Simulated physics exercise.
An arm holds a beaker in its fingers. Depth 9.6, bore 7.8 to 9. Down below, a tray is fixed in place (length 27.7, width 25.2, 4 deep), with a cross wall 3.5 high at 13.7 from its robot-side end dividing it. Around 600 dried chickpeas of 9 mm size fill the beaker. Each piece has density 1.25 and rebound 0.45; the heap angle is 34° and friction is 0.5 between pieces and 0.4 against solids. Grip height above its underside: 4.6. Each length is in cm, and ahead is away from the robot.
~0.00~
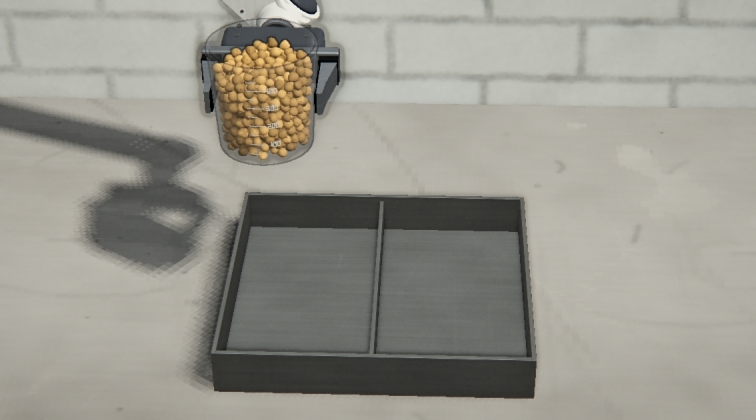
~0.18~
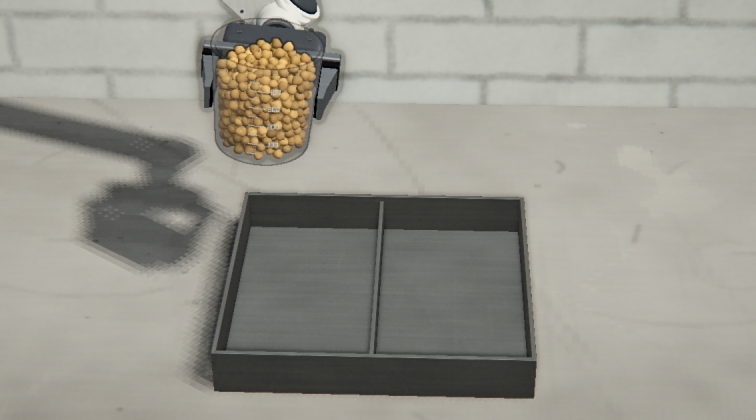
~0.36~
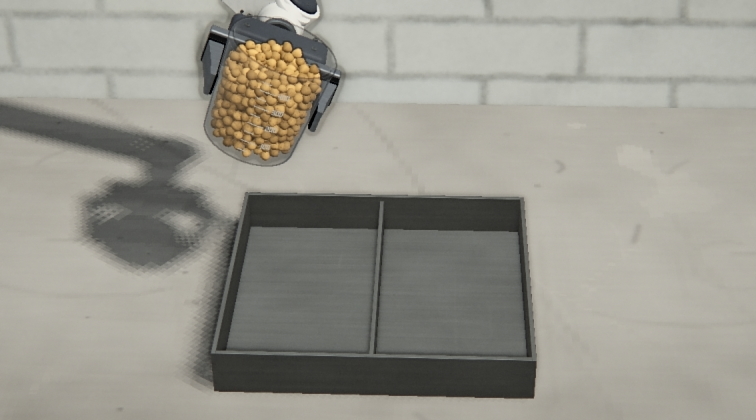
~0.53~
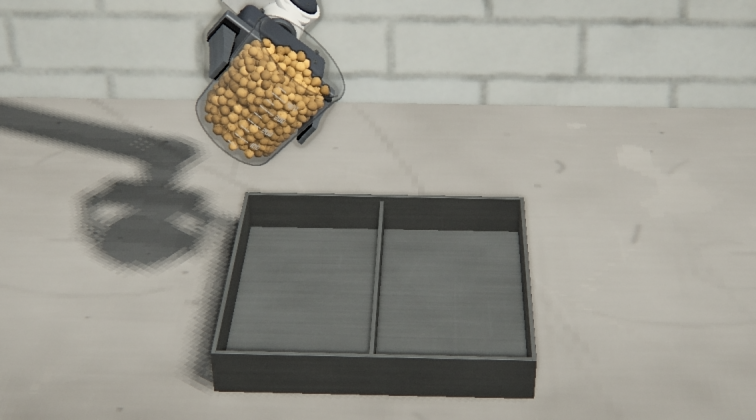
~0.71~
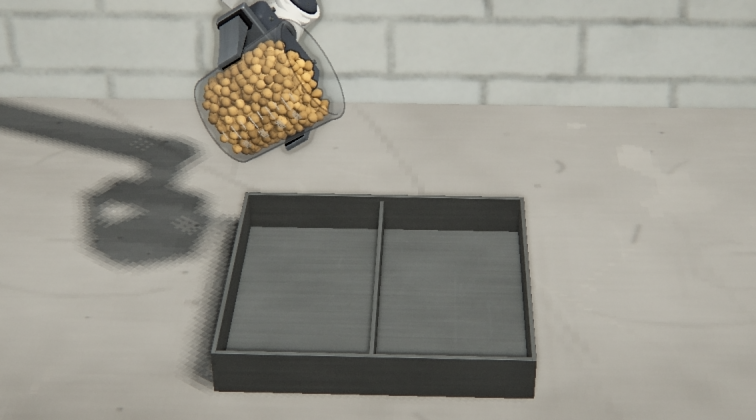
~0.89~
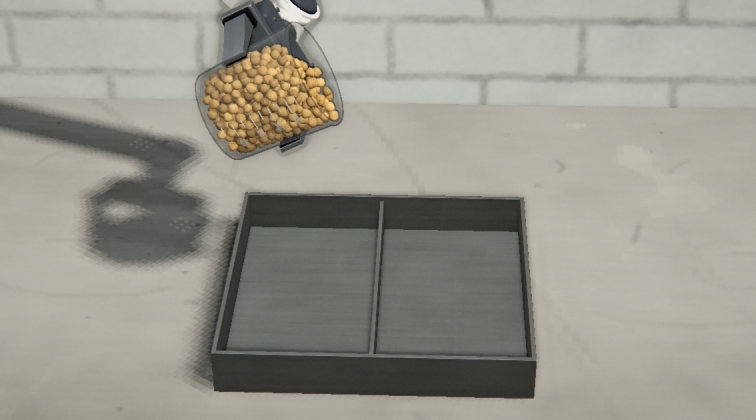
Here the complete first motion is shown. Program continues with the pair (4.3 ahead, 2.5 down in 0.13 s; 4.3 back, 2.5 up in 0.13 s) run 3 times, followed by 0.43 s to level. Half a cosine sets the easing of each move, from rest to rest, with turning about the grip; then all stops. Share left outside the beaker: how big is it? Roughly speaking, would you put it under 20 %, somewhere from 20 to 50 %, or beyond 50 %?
Roughly, somewhere from 20 to 50 %.
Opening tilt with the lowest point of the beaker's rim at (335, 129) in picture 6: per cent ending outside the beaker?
I'd say close to 55 per cent.
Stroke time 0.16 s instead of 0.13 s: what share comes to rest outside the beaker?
That gives about 15 percent.
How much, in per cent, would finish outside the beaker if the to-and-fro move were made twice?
Estimate: Around 20 %.
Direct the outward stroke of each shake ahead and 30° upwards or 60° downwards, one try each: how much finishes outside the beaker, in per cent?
Estimates, in order: 65 % then 10 %.
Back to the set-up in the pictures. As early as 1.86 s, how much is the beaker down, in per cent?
About 30 in a hundred parts are out.
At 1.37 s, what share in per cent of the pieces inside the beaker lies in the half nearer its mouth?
Mouth half: Close to 45 per cent.
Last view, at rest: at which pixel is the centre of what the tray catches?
It ends up close to (425, 300).
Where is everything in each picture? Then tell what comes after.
In the first picture, beaker middle at (264, 95), level; upper third of the load around (264, 74), from x 220 to 310, top at y 45; 603 in the beaker.
In the second picture, beaker middle at (265, 95), tilted 6° forward; upper third of the load around (265, 75), from x 220 to 310, top at y 45.
In the third picture, beaker middle at (265, 95), tilted 21° forward; upper third of the load around (265, 76), from x 215 to 315, top at y 45.
In the fourth picture, beaker middle at (266, 95), tilted 41° forward; upper third of the load around (263, 76), from x 210 to 325, top at y 45.
In the fifth picture, beaker middle at (266, 96), tilted 56° forward; upper third of the load around (263, 76), from x 210 to 325, top at y 45.
In the sixth picture, beaker middle at (266, 96), tilted 62° forward; upper third of the load around (263, 78), from x 210 to 335, top at y 50; 603 in the beaker.
After 1.37 s, tilted 62° forward, highest piece 24 above the table; 504 in the beaker, 52 in the far-side part, 18 in the robot-side part, 29 in flight or on a rim.
After 1.86 s, tilted 37° forward, highest piece 25 above the table; 432 in the beaker, 116 in the far-side part, 49 in the robot-side part, 3 on the table or floor, 3 in flight or on a rim.
After 2.30 s, level, highest piece 27 above the table; 431 in the beaker, 119 in the far-side part, 50 in the robot-side part, 3 on the table or floor.
After 3.35 s, level, highest piece 27 above the table; 431 in the beaker, 119 in the far-side part, 50 in the robot-side part, 3 on the table or floor.
At rest, 431 in the beaker, 119 in the far-side part, 50 in the robot-side part, 3 on the table or floor. That is 29 % outside the beaker.
